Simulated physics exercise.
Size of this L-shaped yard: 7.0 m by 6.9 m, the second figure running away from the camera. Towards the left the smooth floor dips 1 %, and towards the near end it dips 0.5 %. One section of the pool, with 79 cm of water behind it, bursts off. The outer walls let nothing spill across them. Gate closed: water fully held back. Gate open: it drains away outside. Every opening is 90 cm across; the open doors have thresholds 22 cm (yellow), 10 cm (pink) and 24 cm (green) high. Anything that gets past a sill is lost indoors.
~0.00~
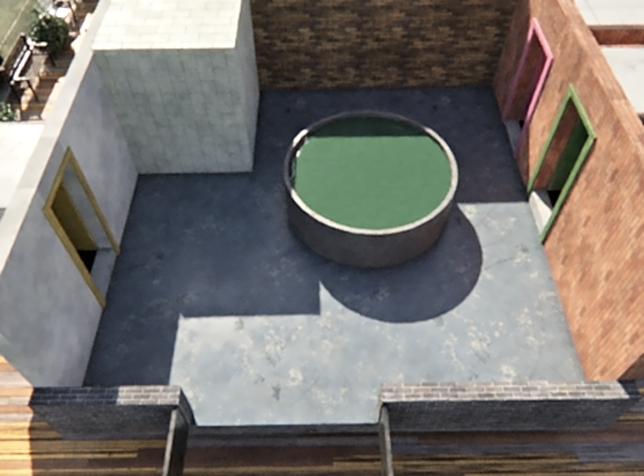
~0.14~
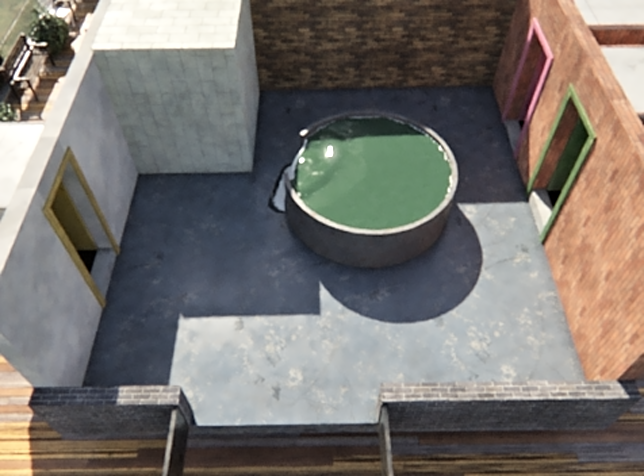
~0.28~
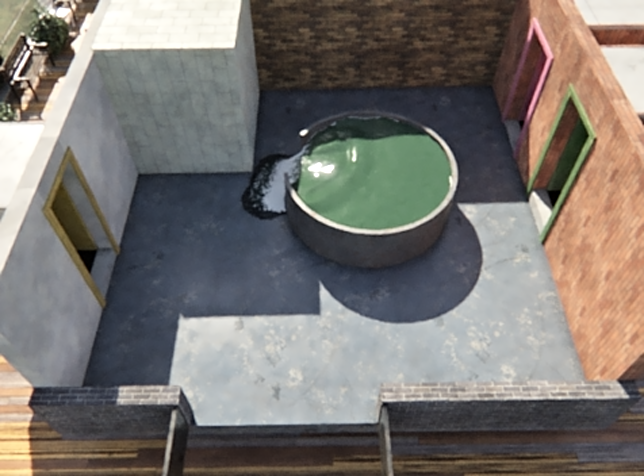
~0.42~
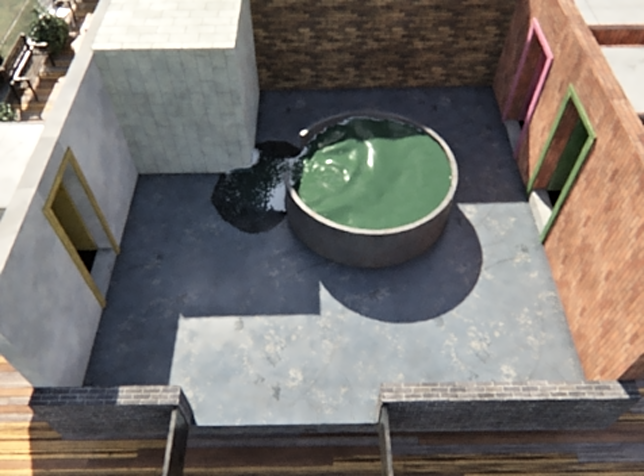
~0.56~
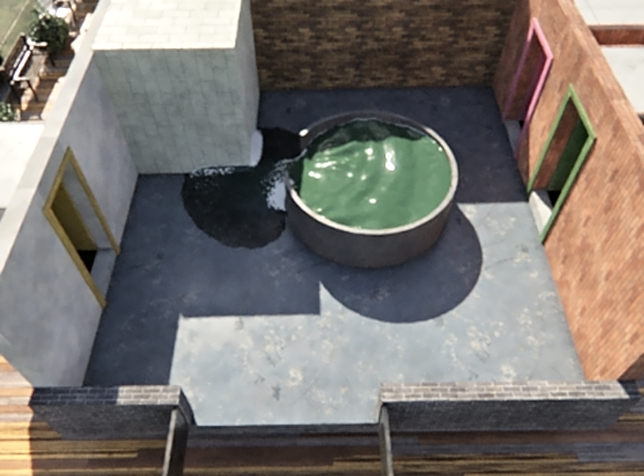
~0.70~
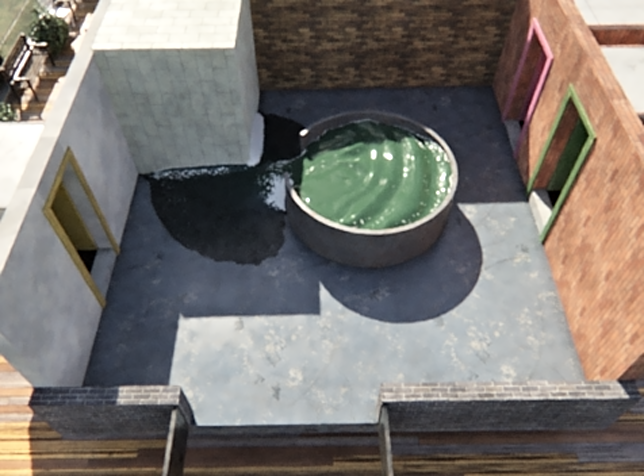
A round, dark-walled pool of green water stands in a grey-floored walled yard, seen from high above by a still camera. A yellow-framed doorway is in the pale left wall, pink and green ones are in the brick right wall, and a pale block fills the back left corner. Water bursts from the pool's left side, spreads leftward in a dark sheet along the block, and ripples cross the pool.
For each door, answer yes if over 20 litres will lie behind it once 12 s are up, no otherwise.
Yellow door - no, pink door - no, green door - no.
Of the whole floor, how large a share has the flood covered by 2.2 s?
Covered: Roughly 30 %.
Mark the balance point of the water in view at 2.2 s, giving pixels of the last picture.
Balance point at about (311, 196).
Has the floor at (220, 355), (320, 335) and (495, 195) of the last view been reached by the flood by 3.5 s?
Going through the three points: Awash, then not yet touched, then not yet touched.
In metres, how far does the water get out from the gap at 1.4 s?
That works out near 3.4 m.
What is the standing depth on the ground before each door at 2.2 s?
Depths (cm): Yellow = 21; pink = 0; green = 0.
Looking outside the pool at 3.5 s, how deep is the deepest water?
Around 38 centimetres.
After 1.4 s water covers 20 % of the floor and is deepest (54 cm) near (255, 170); yellow door 8 cm at the sill, 0 L in, pink door not reached, green door not reached.
After 2.2 s water covers 30 % of the floor and is deepest (50 cm) near (144, 194); yellow door 21 cm at the sill, 0 L in, pink door not reached, green door not reached.
After 3.5 s water covers 55 % of the floor and is deepest (38 cm) near (83, 384); yellow door 17 cm at the sill, 1 L in, pink door 5 cm at the sill, 0 L in, green door not reached.
After 7.0 s water covers 95 % of the floor and is deepest (22 cm) near (77, 410); yellow door 13 cm at the sill, 1 L in, pink door 11 cm at the sill, 4 L in, green door 5 cm at the sill, 0 L in.
After 12.0 s water covers 100 % of the floor and is deepest (14 cm) near (77, 410); yellow door 8 cm at the sill, 1 L in, pink door 5 cm at the sill, 5 L in, green door 10 cm at the sill, 0 L in.
